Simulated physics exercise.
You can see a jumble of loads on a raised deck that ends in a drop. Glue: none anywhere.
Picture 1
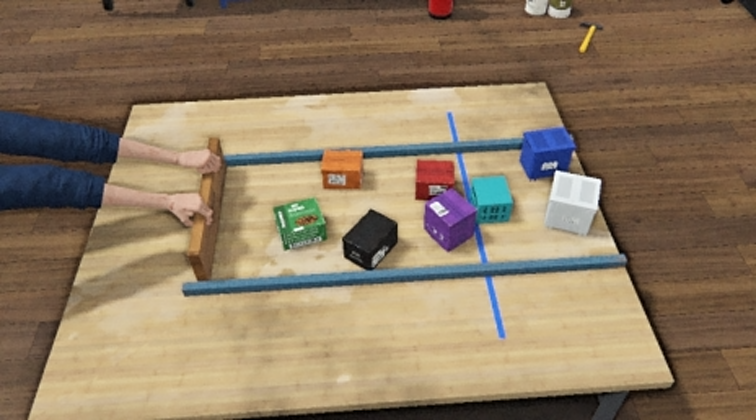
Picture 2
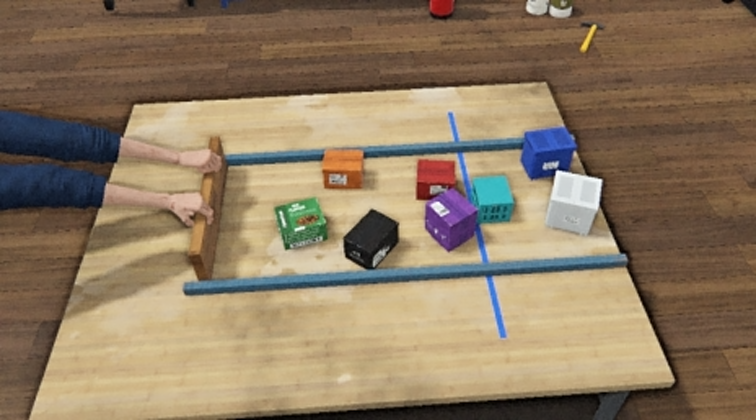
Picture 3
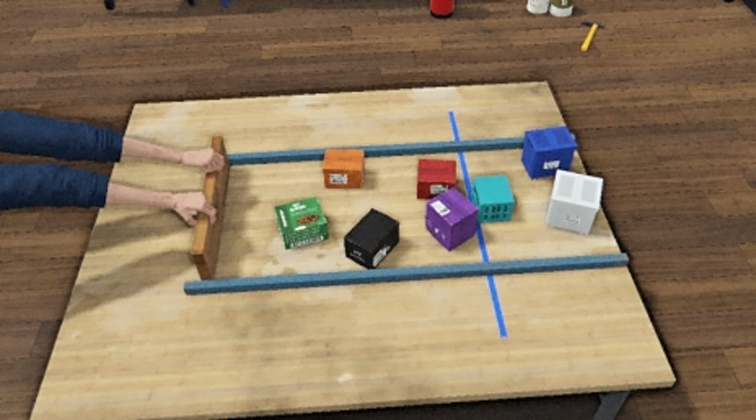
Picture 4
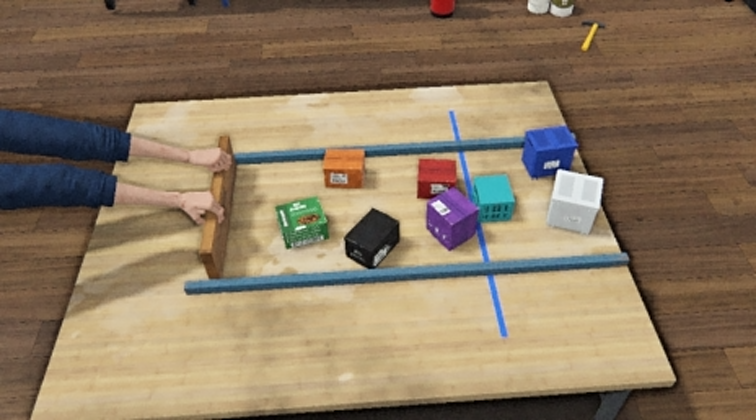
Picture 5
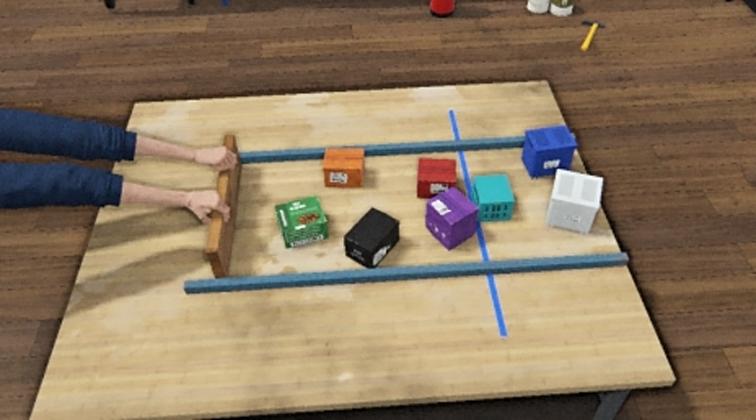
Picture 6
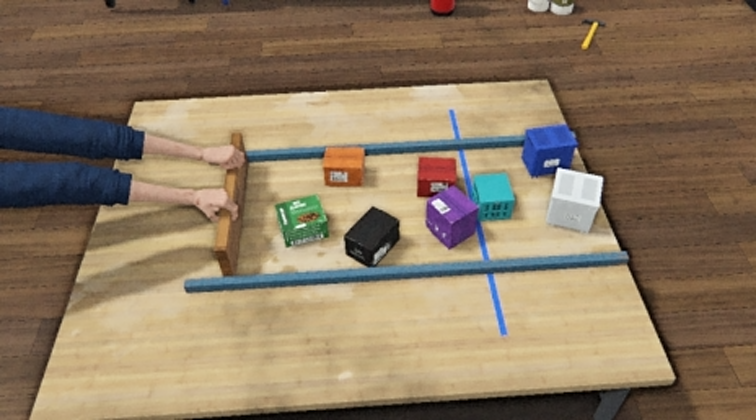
Two hands held a wooden plank upright on a table and slid it slightly to the right between two blue rails, while the colourful boxes scattered ahead of it stayed still.
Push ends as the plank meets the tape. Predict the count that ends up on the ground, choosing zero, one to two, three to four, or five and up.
Count: Nil.
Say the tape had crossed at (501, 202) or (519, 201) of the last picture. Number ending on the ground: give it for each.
First try 1, second try 1.
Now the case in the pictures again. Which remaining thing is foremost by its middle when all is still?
The white tote finishes nearest.
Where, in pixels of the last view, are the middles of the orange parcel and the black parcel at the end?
Roughly at (483, 152) and at (510, 242), in that order.
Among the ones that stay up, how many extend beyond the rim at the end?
It totals 1.
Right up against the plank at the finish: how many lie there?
It touches 3.
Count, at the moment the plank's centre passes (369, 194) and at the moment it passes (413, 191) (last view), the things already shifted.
First 3, then 6.
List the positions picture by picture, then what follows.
White tote (572, 204); blue tote (546, 154); turquoise crate (491, 200); plank (210, 207); tape (472, 206), in the first frame.
Blue tote (547, 154); orange parcel (344, 170), in the second frame.
Turquoise crate (492, 199); plank (213, 206), in the third frame.
White tote (574, 203); purple parcel (452, 219), in the fourth frame.
Blue tote (548, 153); red box (436, 179), in the fifth frame.
White tote (573, 201); blue tote (548, 152); turquoise crate (492, 197); plank (234, 202); tape (473, 203), in the sixth frame.
Soon after, none off yet; white tote at rest near (573, 201); blue tote at rest near (548, 152); turquoise crate at rest near (492, 197).
Then, none off yet; white tote at rest near (573, 201); blue tote at rest near (548, 152); turquoise crate moved a little near (513, 195).
At rest, the number that fall off is zero.
